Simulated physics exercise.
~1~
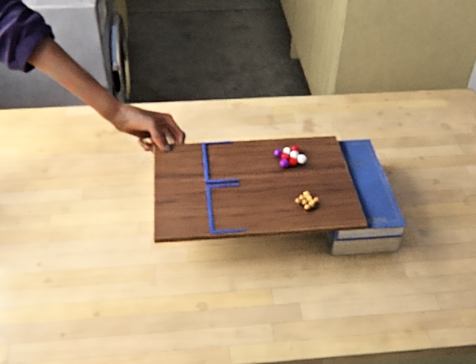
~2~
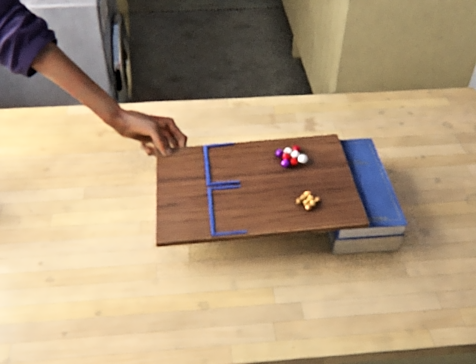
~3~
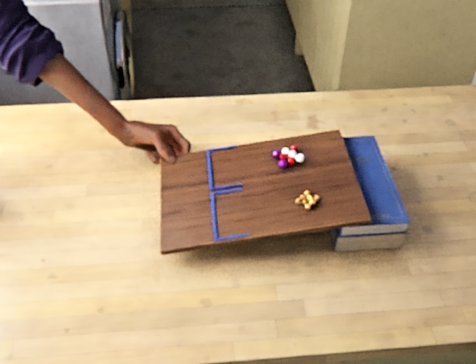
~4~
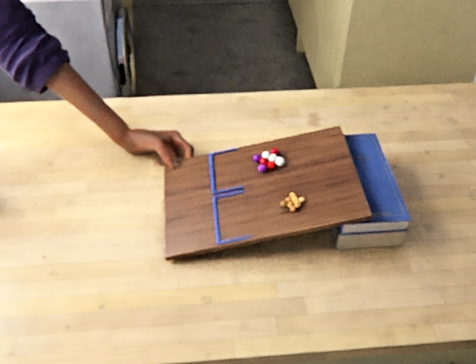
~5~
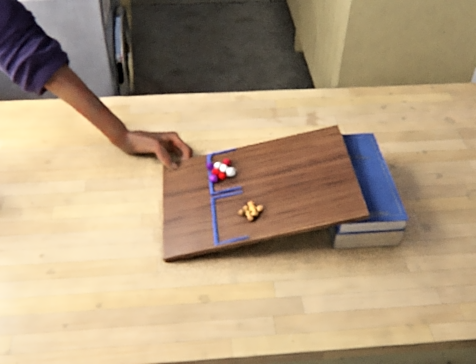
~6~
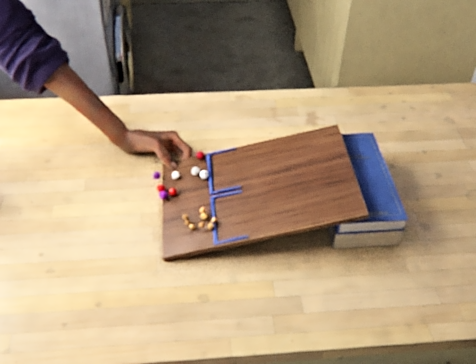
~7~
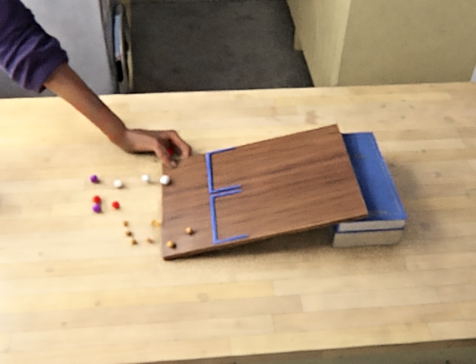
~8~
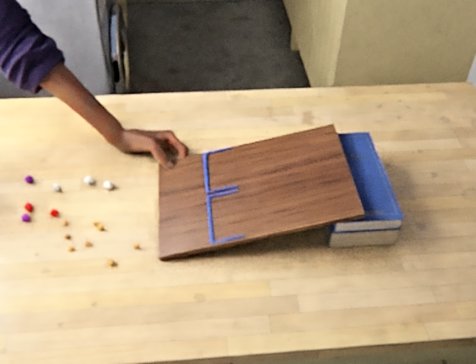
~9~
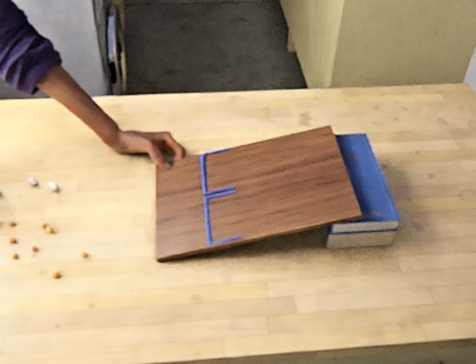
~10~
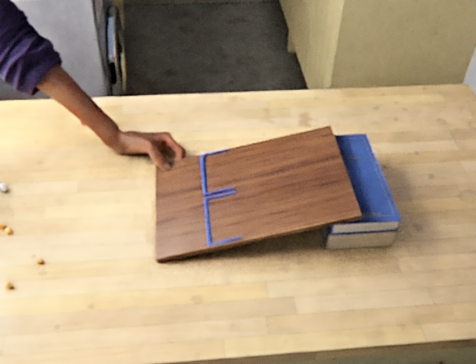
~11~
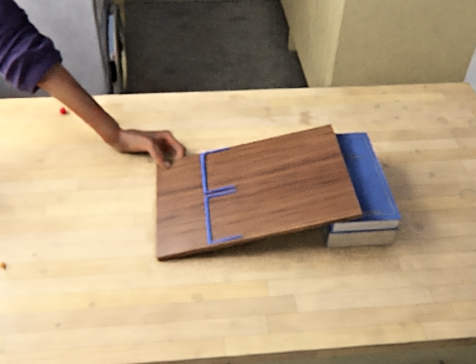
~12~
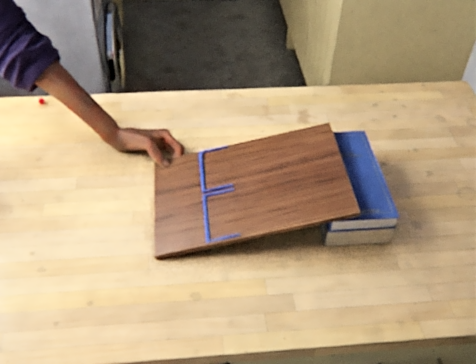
A wooden board propped on blue books was lowered at its left end by a hand until it sloped to the table, and two clusters of small colorful balls rolled left past the blue strips, off the board and out of view.
